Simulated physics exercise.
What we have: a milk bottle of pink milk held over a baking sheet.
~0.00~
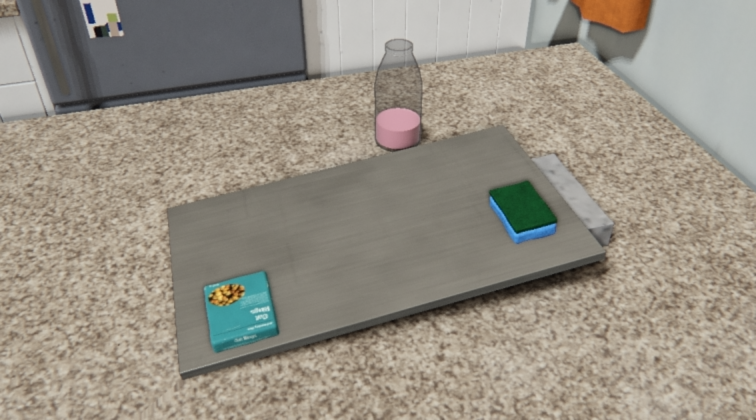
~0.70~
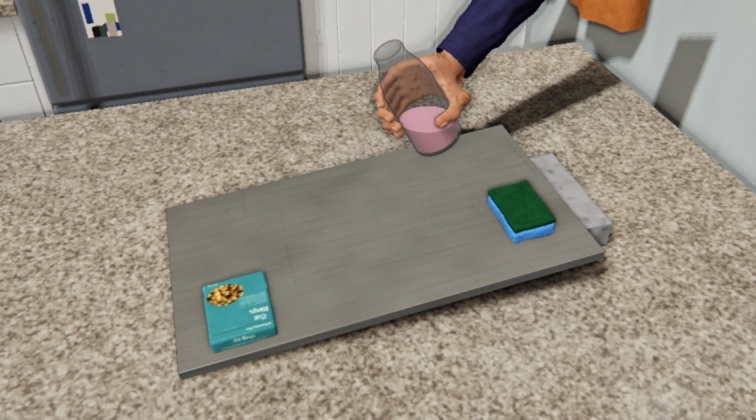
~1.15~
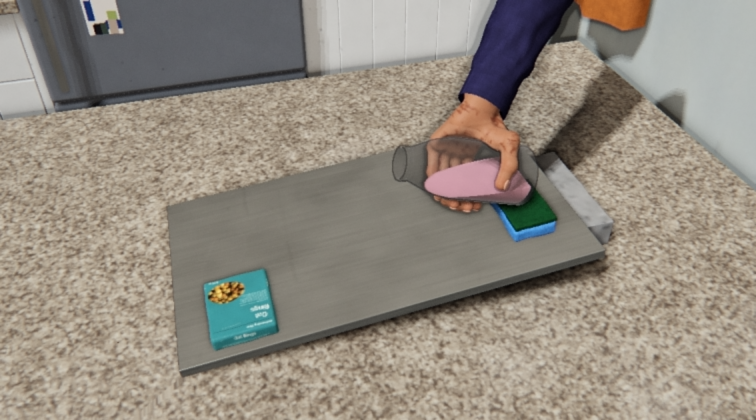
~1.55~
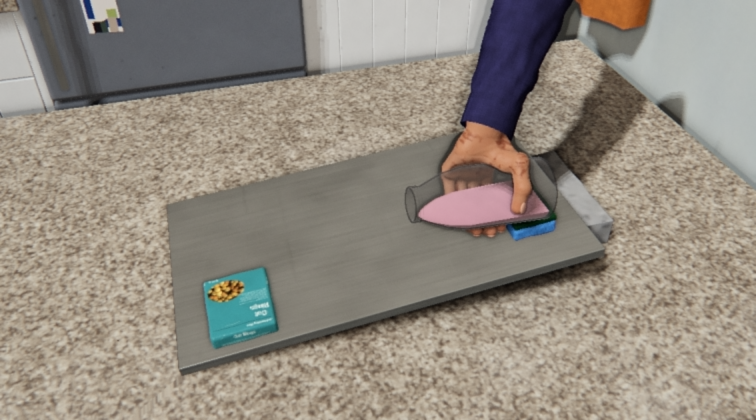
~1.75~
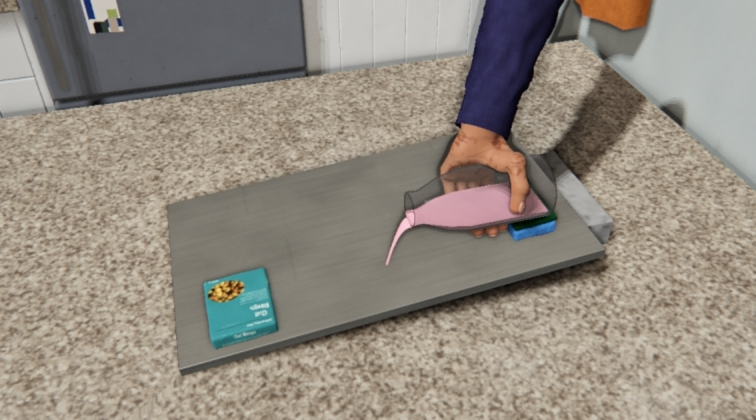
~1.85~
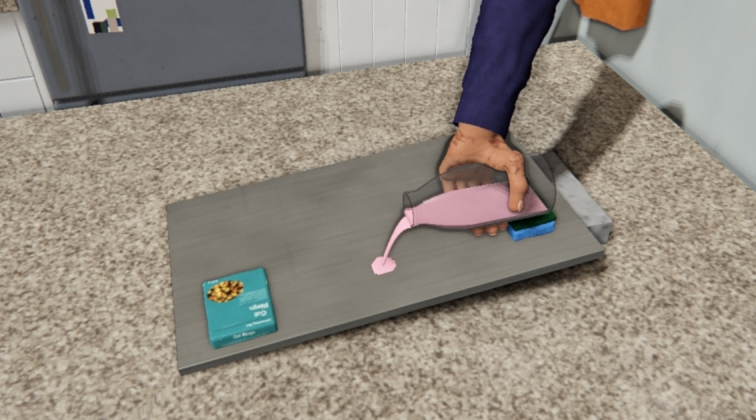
A hand lifts a bottle of pink liquid, tilts it sideways and pours onto a board.
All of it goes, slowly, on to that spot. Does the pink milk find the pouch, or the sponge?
The pouch is reached and the sponge escapes.
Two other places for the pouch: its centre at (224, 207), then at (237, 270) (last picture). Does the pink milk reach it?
One: It escapes. Two: It ends up in the puddle.
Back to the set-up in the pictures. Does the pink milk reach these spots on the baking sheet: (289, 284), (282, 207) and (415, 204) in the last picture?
In turn: In the puddle, not reached, clear of it.
After 2.6 s, it runs down to the left; the pouch is wet; the sponge is dry.
After 4.1 s, it runs down to the left and off the end; the pouch is wet; the sponge is dry.
After 7.8 s, it runs down to the left and off the end; the pouch is wet; the sponge is dry.
